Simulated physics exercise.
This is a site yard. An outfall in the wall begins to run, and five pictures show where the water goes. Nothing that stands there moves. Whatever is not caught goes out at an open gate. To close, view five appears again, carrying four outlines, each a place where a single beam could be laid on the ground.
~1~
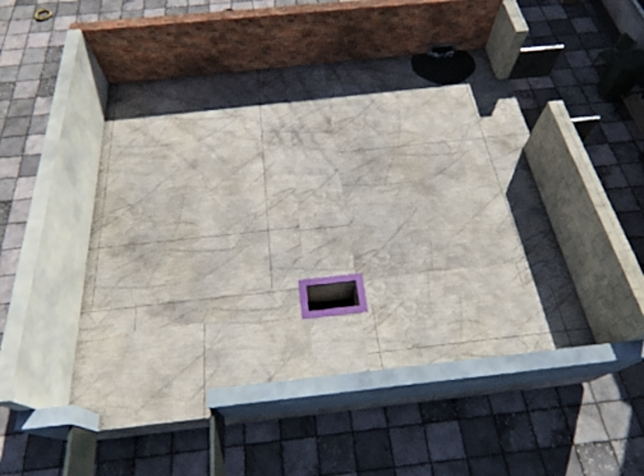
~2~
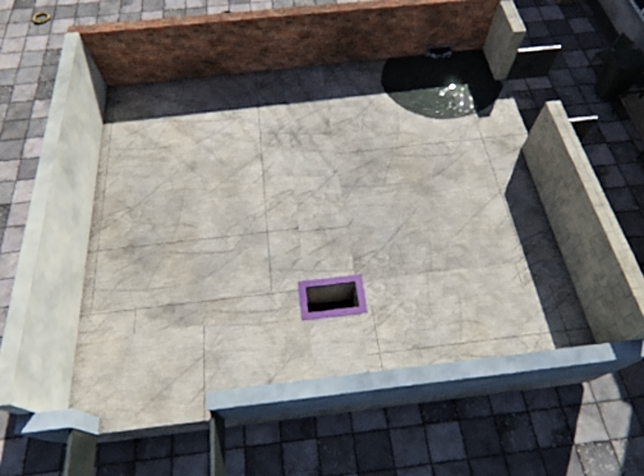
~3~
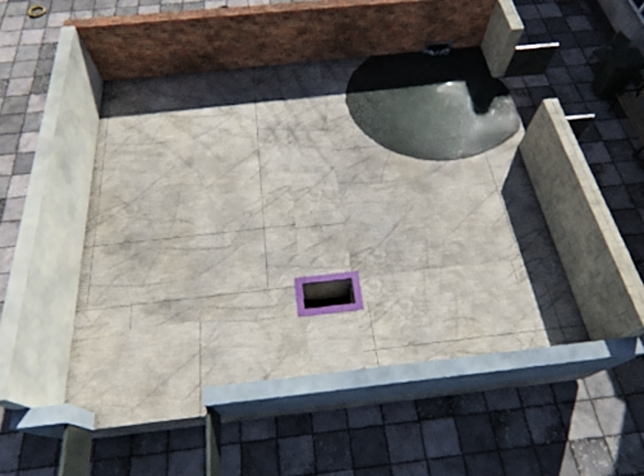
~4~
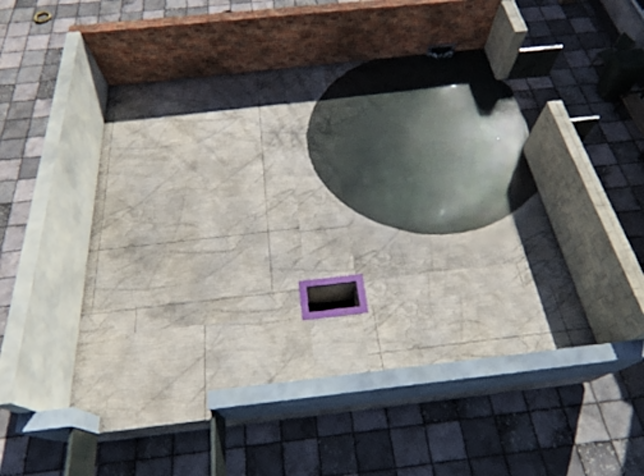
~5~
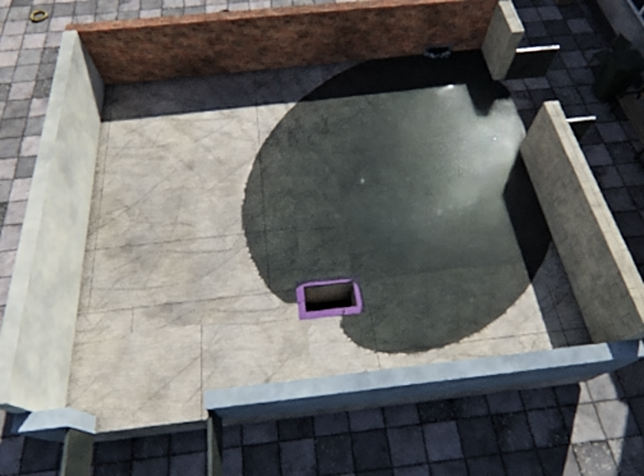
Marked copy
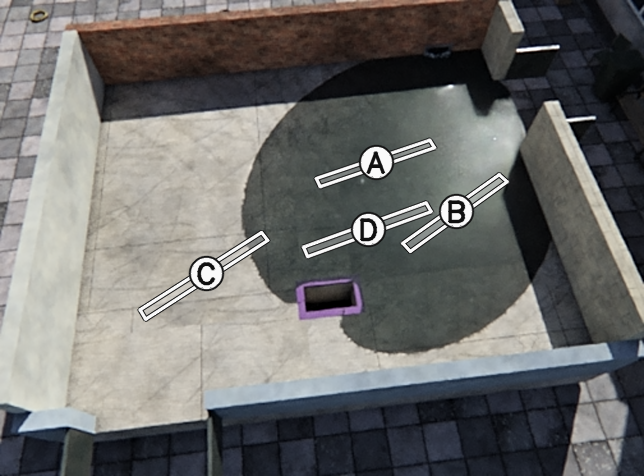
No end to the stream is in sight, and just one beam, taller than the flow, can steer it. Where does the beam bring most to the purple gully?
Best: B.
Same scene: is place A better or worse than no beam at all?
Worse.
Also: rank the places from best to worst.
Best to worst: B, C, A, D.
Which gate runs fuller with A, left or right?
More leaves on the left.
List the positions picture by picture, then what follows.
In the first picture, outfall at (442, 48); purple gully at (333, 296); open gate at (160, 407); open gate at (509, 112); front seen at (447, 80), 2 % of the ground wet; purple gully still dry.
In the second picture, front seen at (422, 112), 7 % of the ground wet; purple gully still dry.
In the third picture, front seen at (452, 158), 14 % of the ground wet; purple gully still dry.
In the fourth picture, front seen at (364, 214), 27 % of the ground wet; purple gully still dry.
In the fifth picture, front seen at (359, 329), 45 % of the ground wet; purple gully taking water.
On the marked copy, A from (318, 182) to (432, 143); B from (406, 247) to (503, 178); C from (142, 314) to (264, 236); D from (305, 251) to (428, 207).
For place A, about 9 % of the stream goes into the purple gully, about 91 % out by the gates.
For place B, about 32 % of the stream goes into the purple gully, about 67 % out by the gates.
For place C, about 22 % of the stream goes into the purple gully, about 77 % out by the gates.
For place D, about 3 % of the stream goes into the purple gully, about 97 % out by the gates.
